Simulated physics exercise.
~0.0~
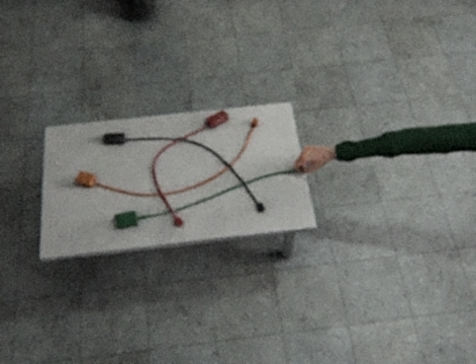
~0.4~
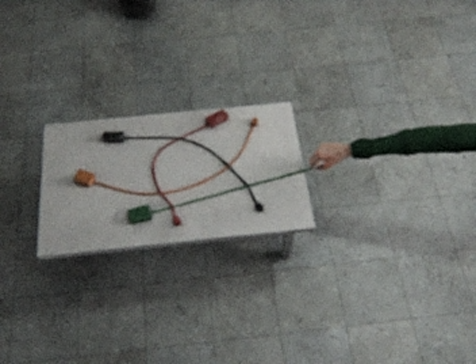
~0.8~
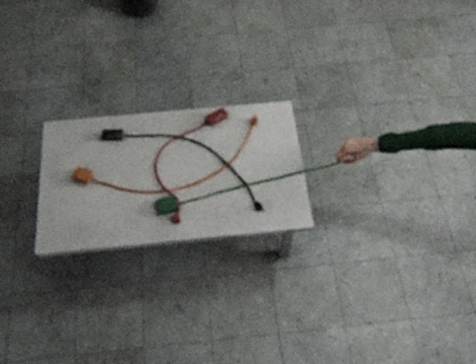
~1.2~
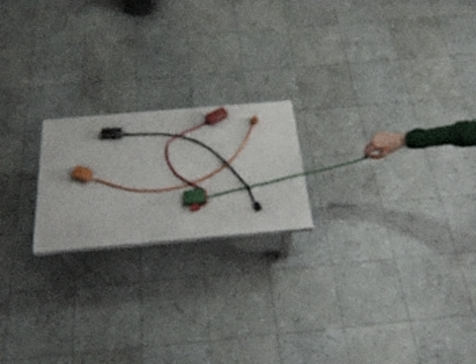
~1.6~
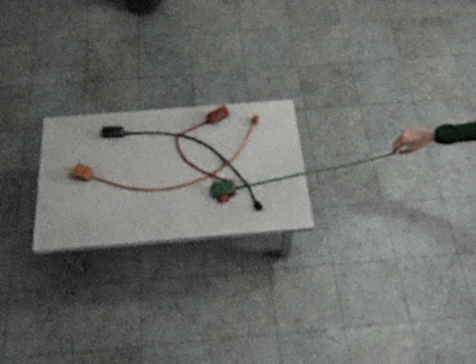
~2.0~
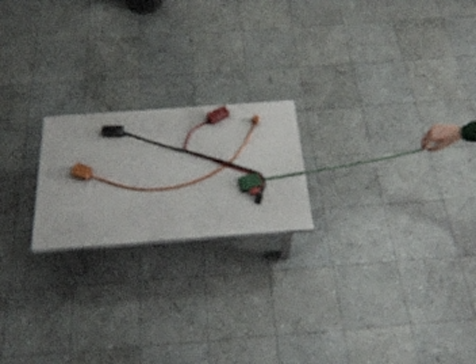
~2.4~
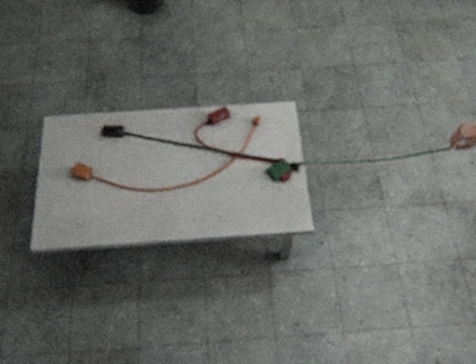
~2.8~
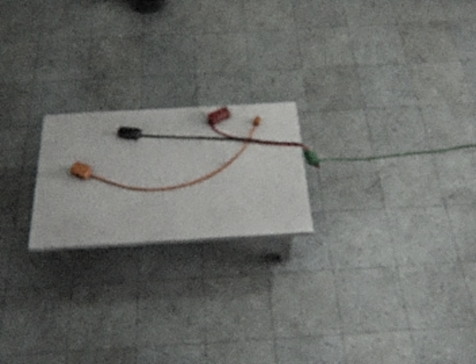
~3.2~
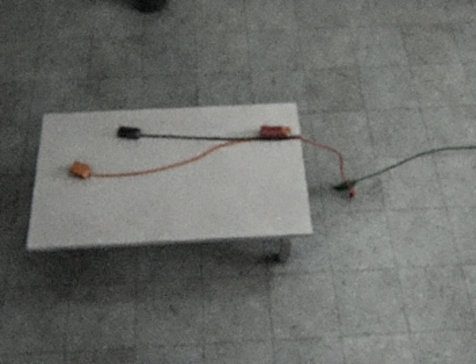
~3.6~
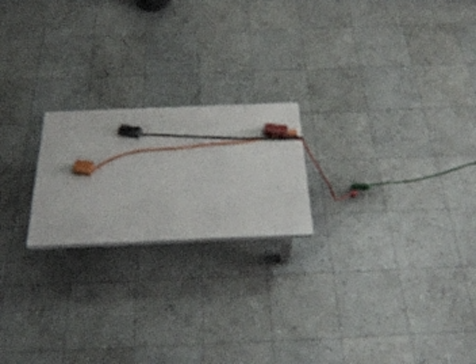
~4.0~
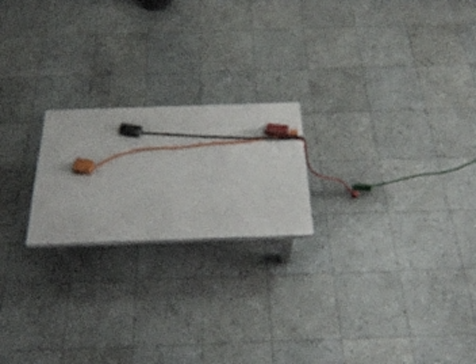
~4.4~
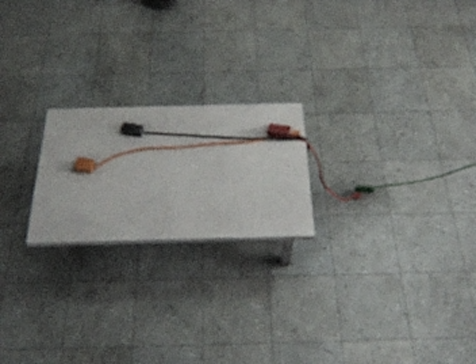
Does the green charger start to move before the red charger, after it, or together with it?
The green charger starts to move first, as the hand draws its lead to the right. The red charger stays still until the green one has gone over the table edge.
